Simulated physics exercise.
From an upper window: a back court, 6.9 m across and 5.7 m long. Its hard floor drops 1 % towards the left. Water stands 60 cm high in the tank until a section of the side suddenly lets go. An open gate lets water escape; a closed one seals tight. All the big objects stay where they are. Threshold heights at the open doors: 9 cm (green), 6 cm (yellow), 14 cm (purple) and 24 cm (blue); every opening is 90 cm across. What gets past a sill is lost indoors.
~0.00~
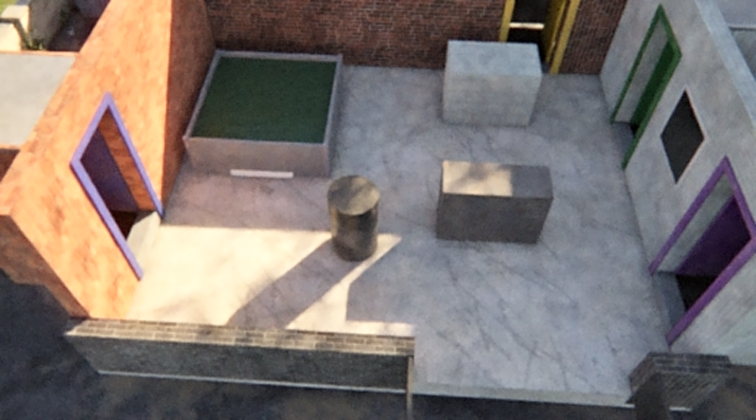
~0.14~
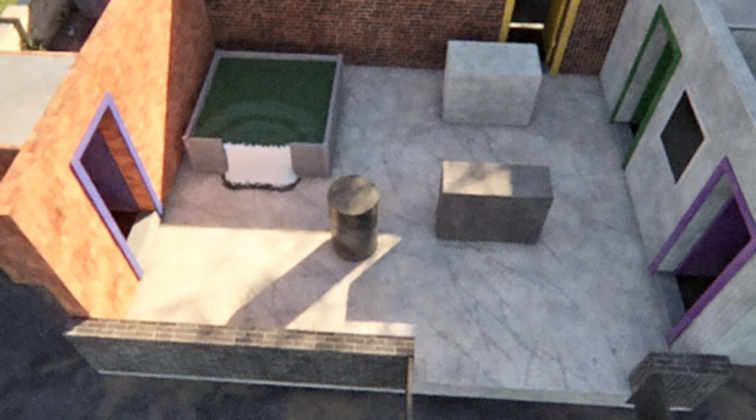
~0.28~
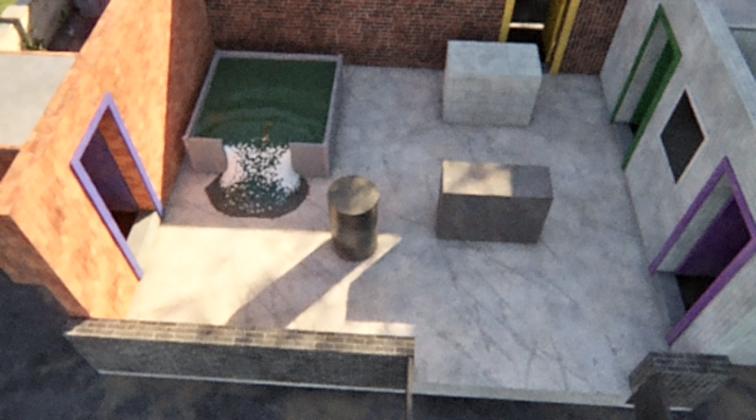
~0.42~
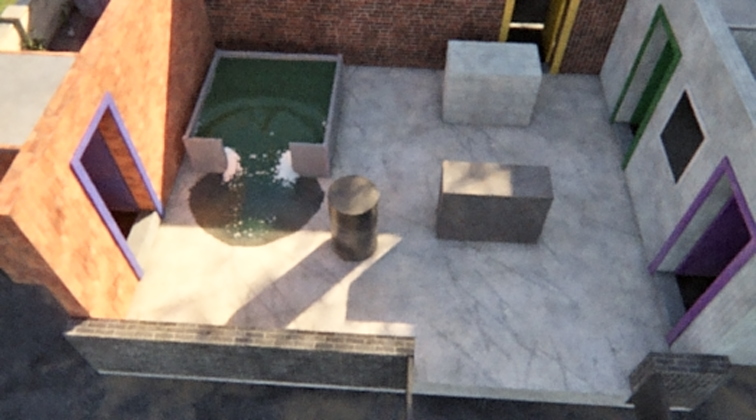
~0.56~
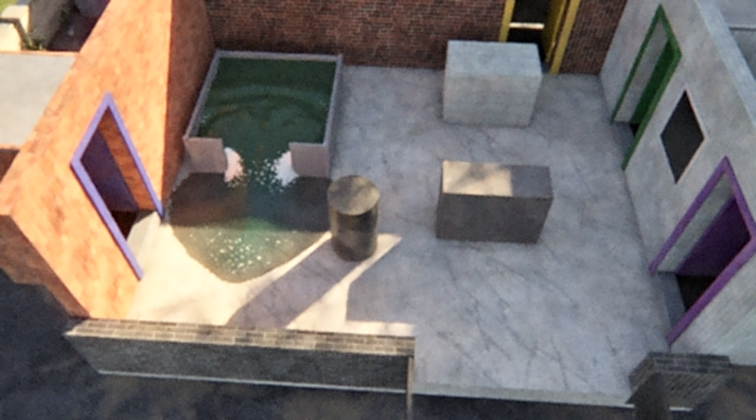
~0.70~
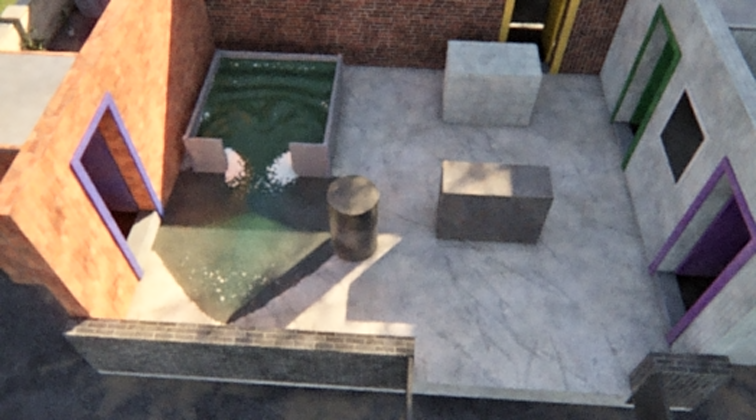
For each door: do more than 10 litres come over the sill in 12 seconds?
The water let in: At the green door it does not reach the limit; at the yellow door it keeps below the limit; at the purple door it does not reach the limit; at the blue door it does not reach the limit.
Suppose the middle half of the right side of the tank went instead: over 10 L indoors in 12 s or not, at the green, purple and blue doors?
Against that limit: Green over, purple below, blue under.
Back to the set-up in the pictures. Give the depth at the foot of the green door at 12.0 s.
About 2.0 cm.
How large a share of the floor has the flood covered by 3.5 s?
About 45 per cent.
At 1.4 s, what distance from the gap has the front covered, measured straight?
Some 3.4 m out.
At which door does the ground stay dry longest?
It is the yellow one.
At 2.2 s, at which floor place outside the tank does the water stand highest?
Around (131, 346).
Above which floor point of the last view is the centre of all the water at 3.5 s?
At about (273, 206).
After 1.4 s water covers 25 % of the floor and is deepest (45 cm) near (117, 345); green door not reached, yellow door not reached, purple door not reached, blue door 17 cm at the sill, 0 L in.
After 2.2 s water covers 30 % of the floor and is deepest (35 cm) near (131, 346); green door not reached, yellow door not reached, purple door not reached, blue door 15 cm at the sill, 0 L in.
After 3.5 s water covers 45 % of the floor and is deepest (24 cm) near (260, 177); green door not reached, yellow door not reached, purple door not reached, blue door 19 cm at the sill, 0 L in.
After 7.0 s water covers 70 % of the floor and is deepest (16 cm) near (117, 345); green door 3 cm at the sill, 0 L in, yellow door not reached, purple door 11 cm at the sill, 0 L in, blue door 14 cm at the sill, 0 L in.
After 12.0 s water covers 95 % of the floor and is deepest (10 cm) near (117, 345); green door 2 cm at the sill, 0 L in, yellow door 6 cm at the sill, 1 L in, purple door 6 cm at the sill, 0 L in, blue door 8 cm at the sill, 0 L in.
